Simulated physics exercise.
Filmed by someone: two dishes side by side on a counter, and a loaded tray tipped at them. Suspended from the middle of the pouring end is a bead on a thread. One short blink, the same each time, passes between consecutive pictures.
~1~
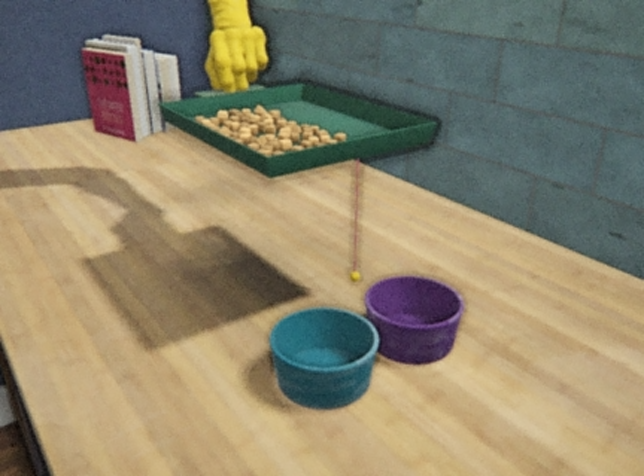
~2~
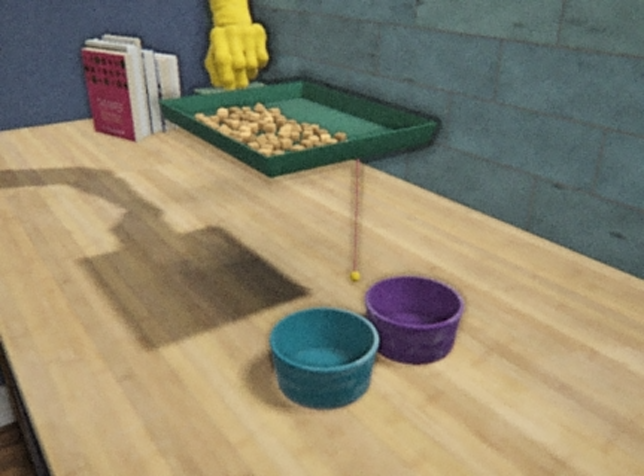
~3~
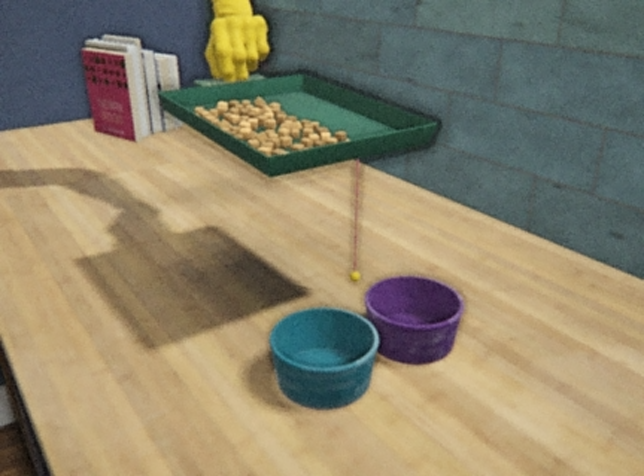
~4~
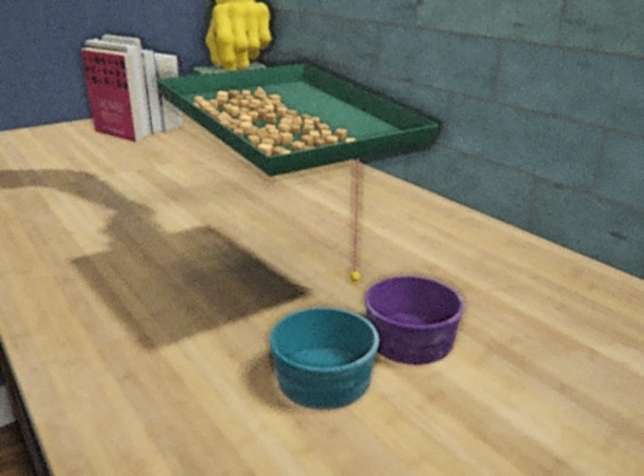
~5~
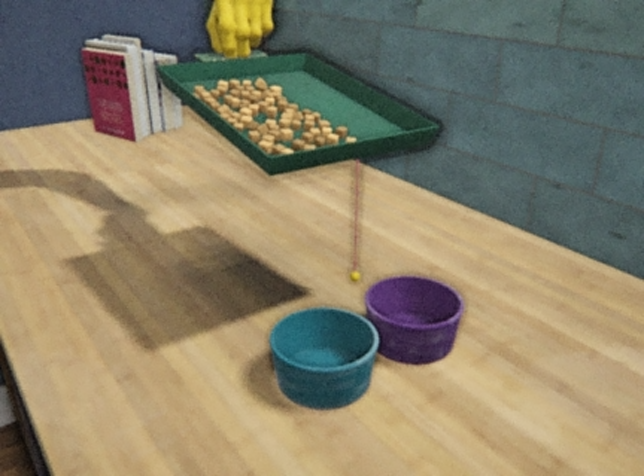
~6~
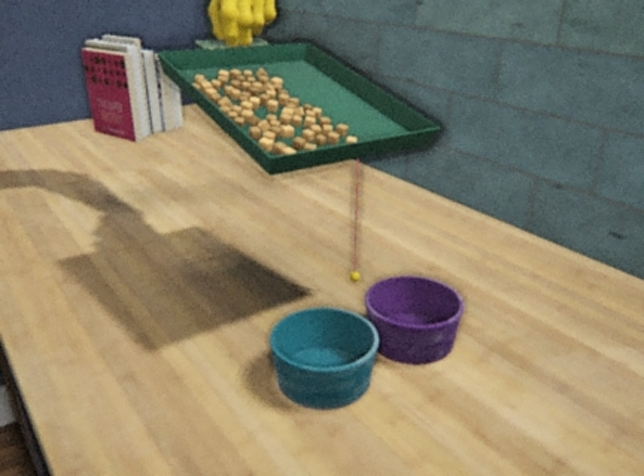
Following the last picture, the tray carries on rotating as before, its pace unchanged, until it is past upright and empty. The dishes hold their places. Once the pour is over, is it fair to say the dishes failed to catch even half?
No: The catch is better than half, if you ask me.
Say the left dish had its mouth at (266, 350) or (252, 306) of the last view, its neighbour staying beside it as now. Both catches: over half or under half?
Short of half, then Short of half.
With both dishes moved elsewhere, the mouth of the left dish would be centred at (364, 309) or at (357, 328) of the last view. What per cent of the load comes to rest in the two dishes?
60 %, then 80 %.
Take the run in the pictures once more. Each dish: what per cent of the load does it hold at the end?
Count per hundred - left dish ~ 30, right dish ~ 40.
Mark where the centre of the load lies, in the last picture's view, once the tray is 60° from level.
In the last view, the load is centred near (338, 129).
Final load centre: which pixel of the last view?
Around (405, 346).
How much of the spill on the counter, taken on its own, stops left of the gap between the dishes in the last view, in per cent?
That comes to about 0 per cent of the pieces.
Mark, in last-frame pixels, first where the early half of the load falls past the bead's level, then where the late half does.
The first part passes (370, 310); everything after passes (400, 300).
Soon after the last picture, tray tipped steeply; all on the tray.
A little later, tray tipped right over; nearly all on the tray; a stray few in the air.
Later still, tray tipped past a quarter turn; about a quarter in the left dish; about a third in the right dish; about a third outside both.
At rest, tray tipped past a quarter turn; about a quarter in the left dish; about a third in the right dish; about a third outside both.
